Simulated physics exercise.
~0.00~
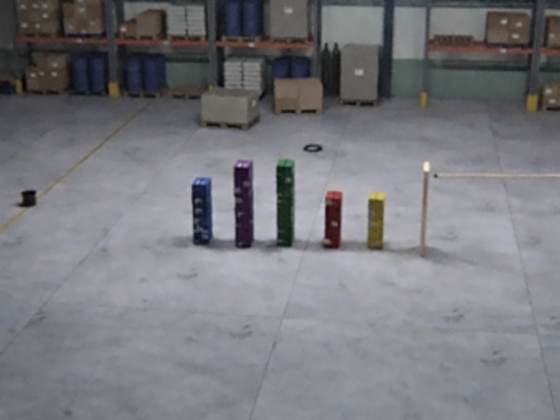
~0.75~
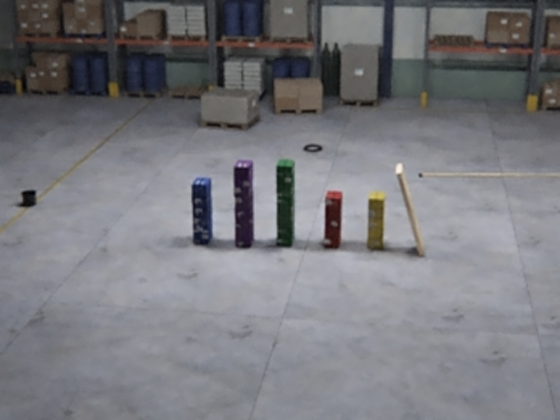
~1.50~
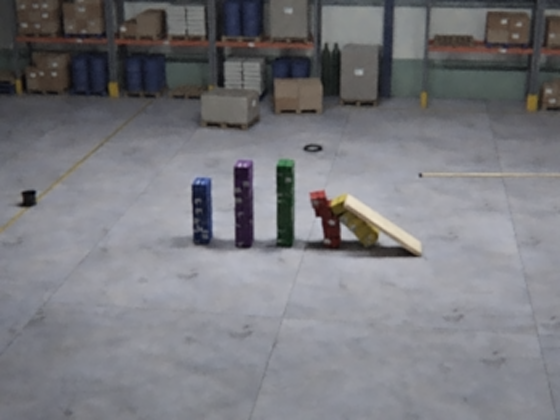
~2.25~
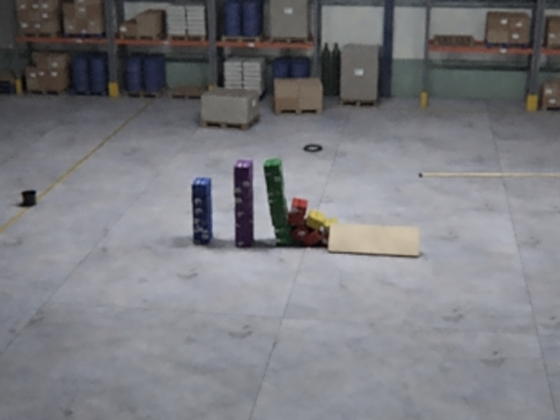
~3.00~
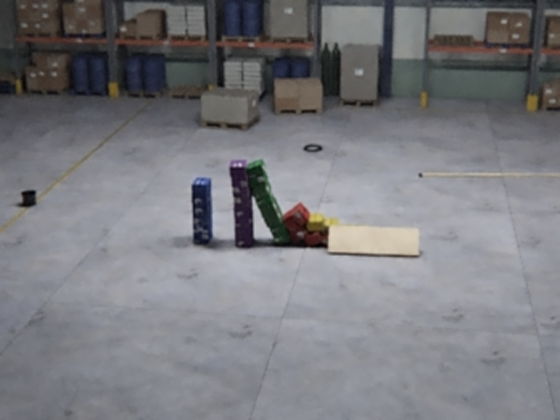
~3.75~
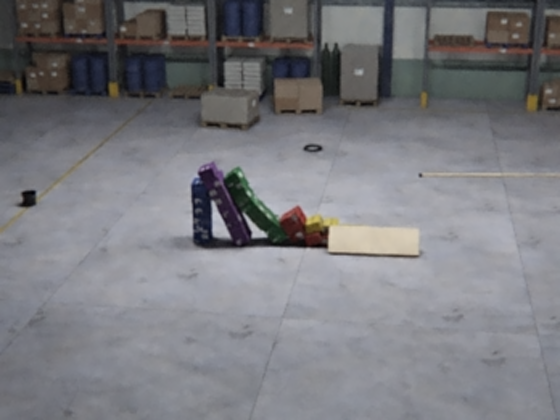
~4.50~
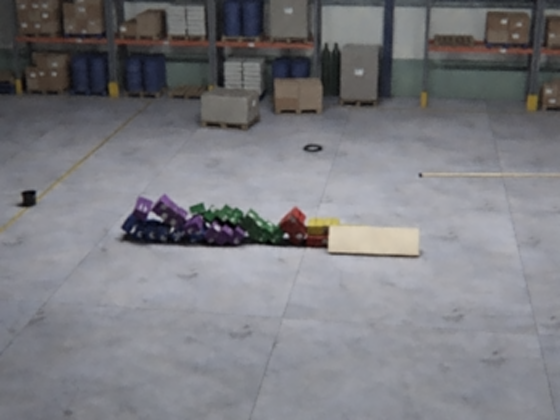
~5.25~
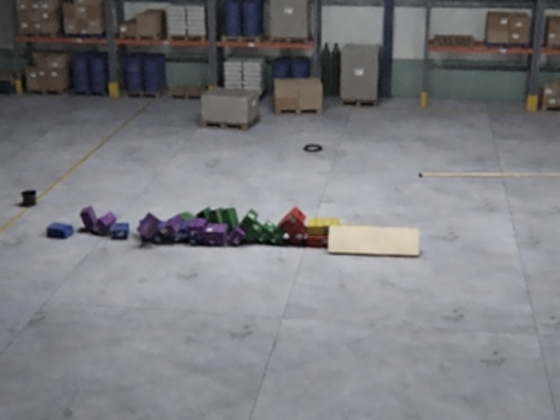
In a warehouse, a tall board tipped left onto a row of upright stacks, knocking over the yellow and red ones, then green, purple and blue in turn, until all five lay collapsed in a jumbled line across the floor beside the fallen board.
